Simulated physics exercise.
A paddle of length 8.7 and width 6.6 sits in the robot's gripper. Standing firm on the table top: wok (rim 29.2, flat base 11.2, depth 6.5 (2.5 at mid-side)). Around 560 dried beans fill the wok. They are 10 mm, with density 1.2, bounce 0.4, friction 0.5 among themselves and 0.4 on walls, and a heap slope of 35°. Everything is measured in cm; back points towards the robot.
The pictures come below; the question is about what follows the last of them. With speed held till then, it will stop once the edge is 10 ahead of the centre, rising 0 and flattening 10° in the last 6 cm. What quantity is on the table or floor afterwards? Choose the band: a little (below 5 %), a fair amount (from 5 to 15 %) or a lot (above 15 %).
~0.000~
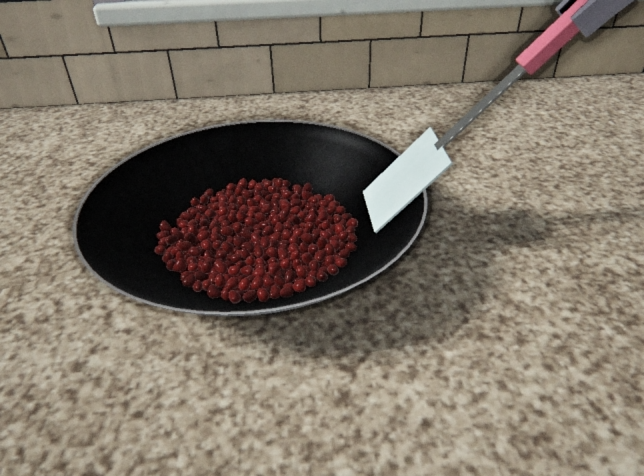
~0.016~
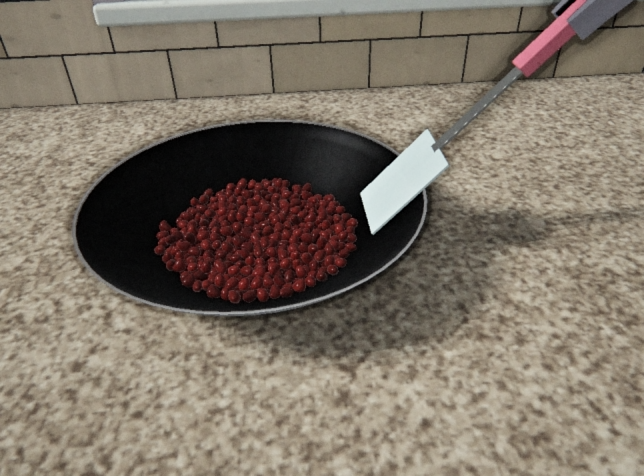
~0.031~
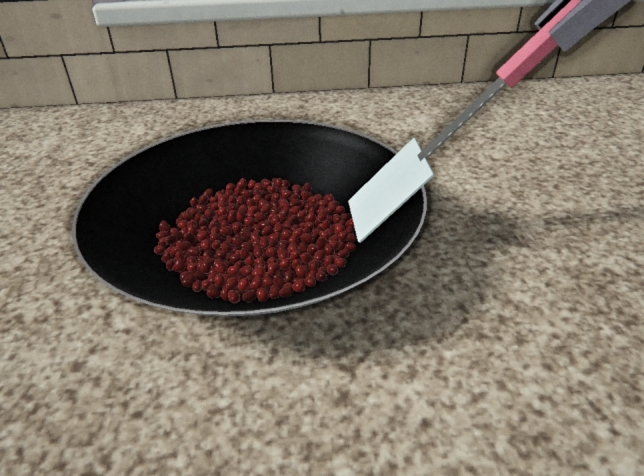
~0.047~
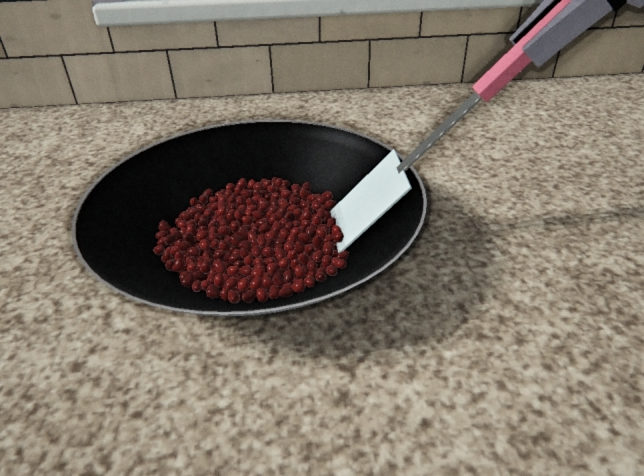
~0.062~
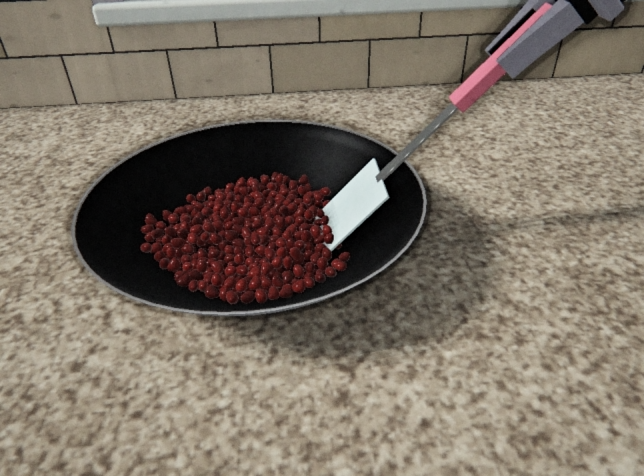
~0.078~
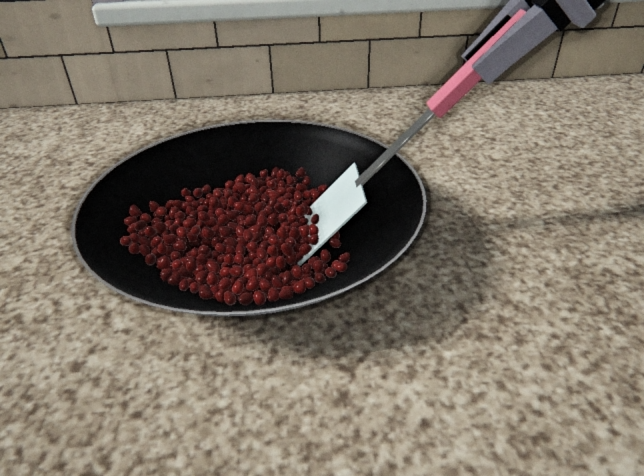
It is a lot, above 15 %.
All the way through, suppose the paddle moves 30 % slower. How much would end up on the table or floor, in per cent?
The share on the table or floor would be about 20 percent.
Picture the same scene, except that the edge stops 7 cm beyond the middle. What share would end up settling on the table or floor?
Changed stop: Approx. 10 %.
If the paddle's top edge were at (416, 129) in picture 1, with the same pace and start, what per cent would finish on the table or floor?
I'd estimate close to 40 per cent.
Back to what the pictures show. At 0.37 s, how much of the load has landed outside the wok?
20 per cent.
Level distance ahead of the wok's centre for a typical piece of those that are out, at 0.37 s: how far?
Some 22 centimetres ahead.
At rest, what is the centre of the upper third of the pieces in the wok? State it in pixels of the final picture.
It is centred near (172, 224).
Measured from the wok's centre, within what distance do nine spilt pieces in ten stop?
Distance: Approx. 40 cm.
After 0.12 s, sloping 47°, highest piece 7 above the table; 565 in the wok.
After 0.15 s, sloping 44°, highest piece 9 above the table; 559 in the wok, 6 on the blade or in flight.
After 0.37 s, sloping 37°, highest piece 8 above the table; 358 in the wok, 107 on the table or floor, 100 on the blade or in flight.
After 1.42 s, sloping 37°, highest piece 7 above the table; 356 in the wok, 209 on the table or floor.
At rest, 356 in the wok, 209 on the table or floor. That is 37 % on the table or floor.
